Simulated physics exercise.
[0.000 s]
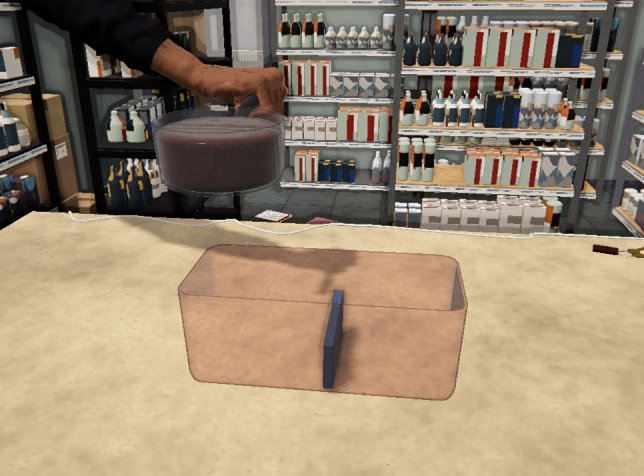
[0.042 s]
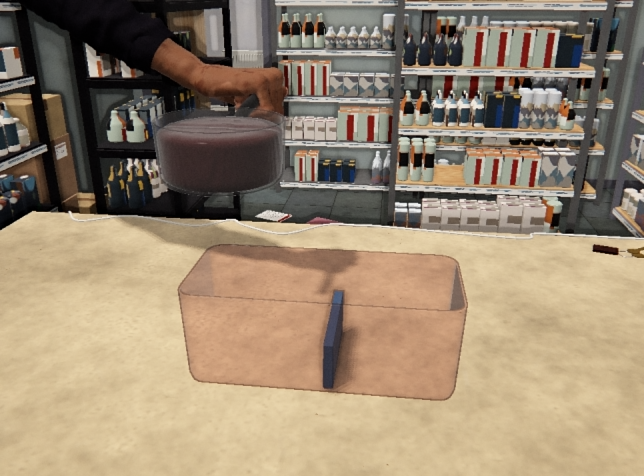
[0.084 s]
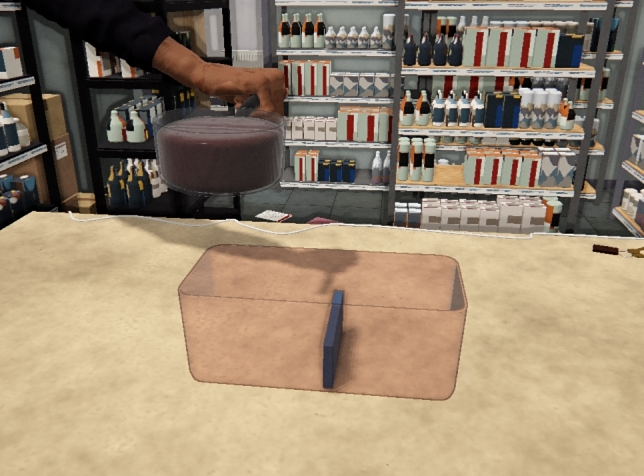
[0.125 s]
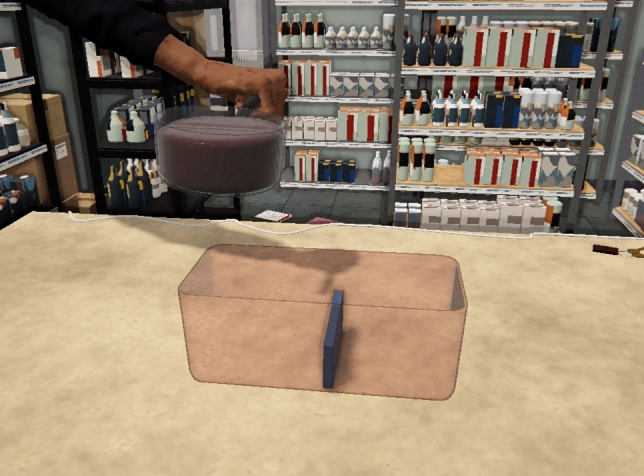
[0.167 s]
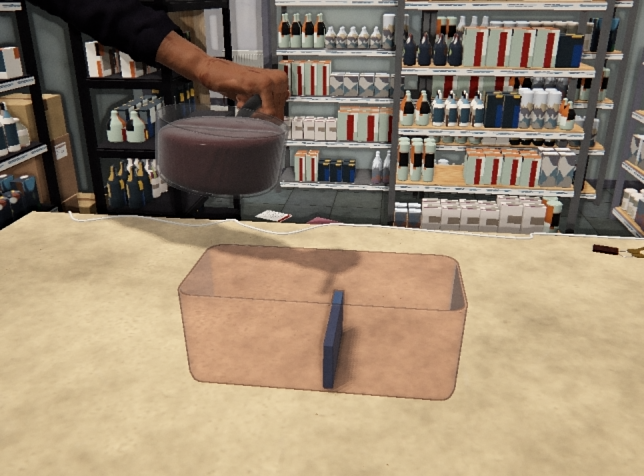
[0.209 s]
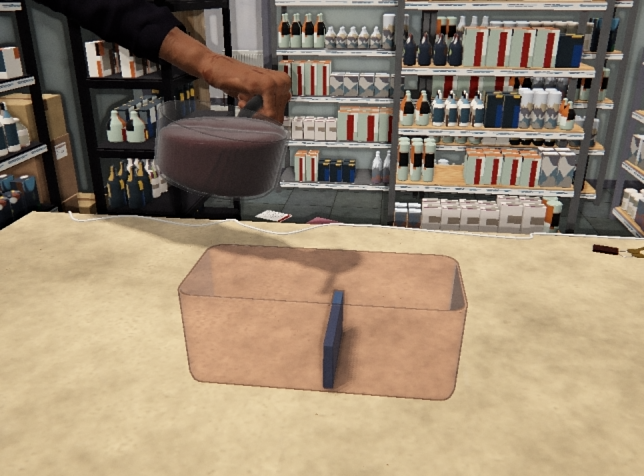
At the start, a hand holds a small, round see-through pot of dark wine level, above and to the left of an empty oblong basin with a blue wall inside. The pot then tilts slightly, its right side dipping, while the basin stays still on the counter.
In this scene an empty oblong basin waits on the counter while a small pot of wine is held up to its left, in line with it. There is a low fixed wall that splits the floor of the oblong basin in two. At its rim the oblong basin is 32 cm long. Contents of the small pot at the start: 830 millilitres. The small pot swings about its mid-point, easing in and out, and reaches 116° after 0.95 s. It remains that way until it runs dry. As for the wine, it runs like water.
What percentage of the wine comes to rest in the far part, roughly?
56 %.
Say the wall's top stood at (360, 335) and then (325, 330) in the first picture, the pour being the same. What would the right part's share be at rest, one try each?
Around 25 and 65 percent, in that order.
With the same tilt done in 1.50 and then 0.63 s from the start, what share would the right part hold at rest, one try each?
The first try gives around 65 percent, the second around 40 percent.
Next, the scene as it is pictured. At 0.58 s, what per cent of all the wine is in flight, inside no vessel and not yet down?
About 42 per cent.
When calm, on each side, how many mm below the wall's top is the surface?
Near 44 mm for the left and near 36 mm for the right.
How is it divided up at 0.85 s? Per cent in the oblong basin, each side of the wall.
Near 34 on the left, 54 on the right.
Then, 0.58 s in, the tilt is 78° and 40 per cent is still to pour, 4 is left of the wall and 15 right of it.
Then, 0.85 s in, the tilt is 113° and 4 per cent is still to pour, 35 is left of the wall and 55 right of it.
Then, 1.14 s in, the tilt is 116° and 0 per cent is still to pour, 43 is left of the wall and 55 right of it.
Then, 1.45 s in, the tilt is 116° and 0 per cent is still to pour, 43 is left of the wall and 56 right of it.
Finally, 43 per cent lies left of the wall, 56 right of it and 1 outside.
